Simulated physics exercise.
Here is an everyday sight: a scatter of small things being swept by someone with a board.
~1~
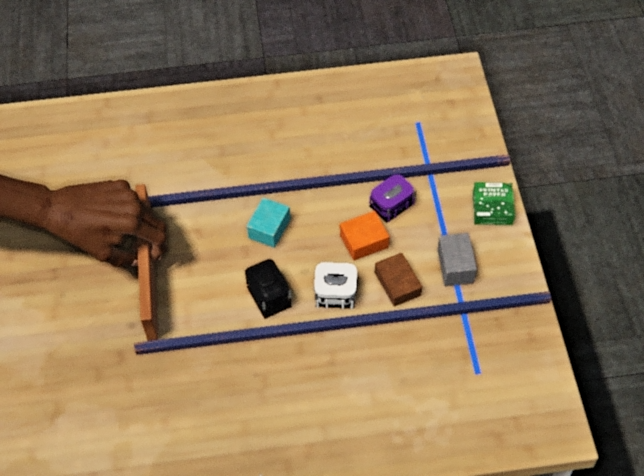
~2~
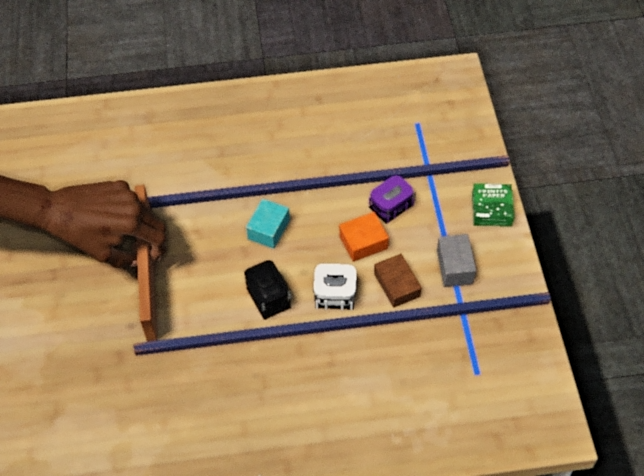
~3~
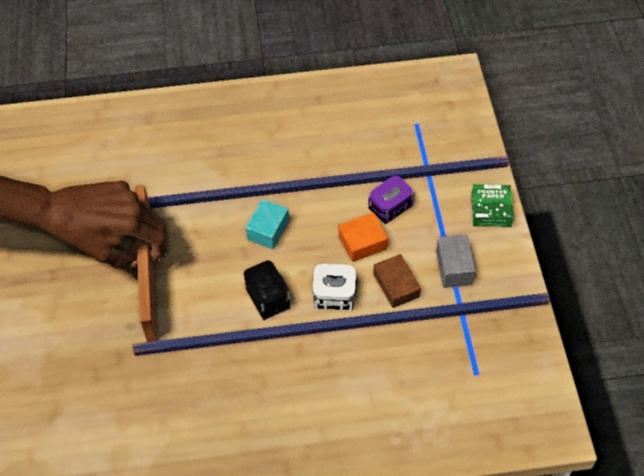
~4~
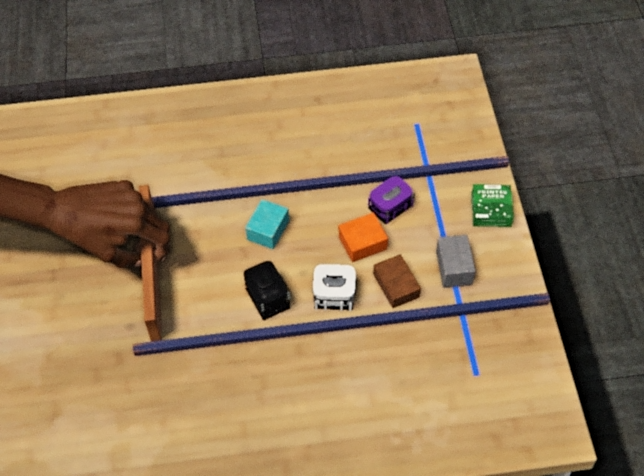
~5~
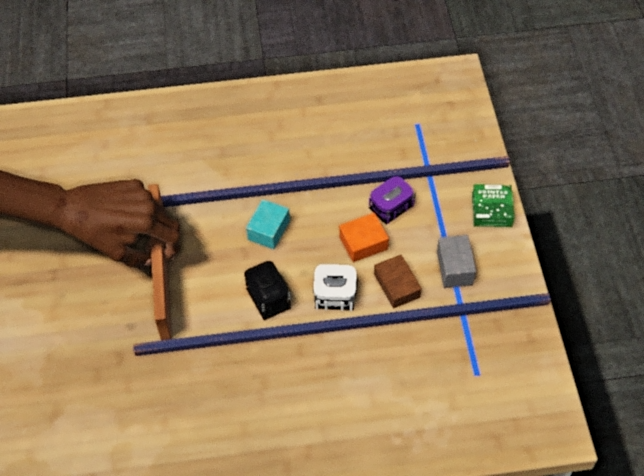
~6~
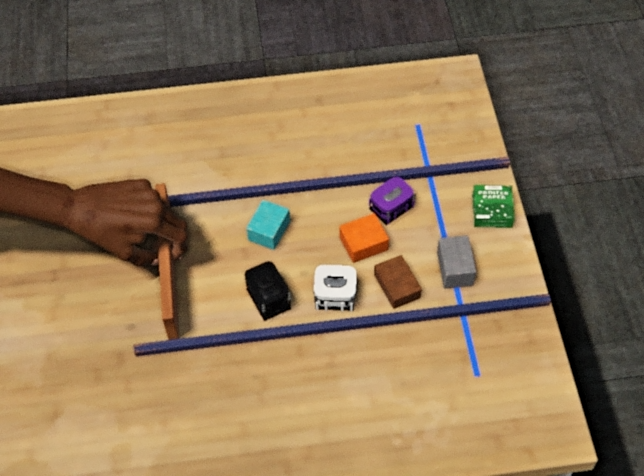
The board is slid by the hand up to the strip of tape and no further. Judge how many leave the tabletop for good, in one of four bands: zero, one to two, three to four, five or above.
The pieces that drop number fewer than three, yet some.
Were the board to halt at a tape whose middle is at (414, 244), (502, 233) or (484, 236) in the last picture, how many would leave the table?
0, 5, 5.
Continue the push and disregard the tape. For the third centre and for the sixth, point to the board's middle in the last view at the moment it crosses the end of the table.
The first puts it near (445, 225), the next near (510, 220).
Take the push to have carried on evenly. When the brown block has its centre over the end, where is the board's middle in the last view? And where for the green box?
For the brown block, about (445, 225); for the green box, about (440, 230).
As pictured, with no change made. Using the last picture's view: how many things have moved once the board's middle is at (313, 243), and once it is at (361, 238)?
Well, it's 4 at the first one and 7 at the second.
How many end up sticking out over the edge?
1 of them.
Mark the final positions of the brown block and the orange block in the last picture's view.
Brown block at (539, 264), orange block at (464, 230).
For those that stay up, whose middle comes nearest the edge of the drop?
Result: Brown block.
A little later, none off yet; green box at rest near (493, 206); grey block at rest near (456, 262); purple case at rest near (392, 201).
Next, none off yet; green box at rest near (493, 206); grey block shifted about its own width near (519, 253); purple case shifted about its own width near (442, 198).
When it is over, the number that fall off is one or two; down, grey block and green box.
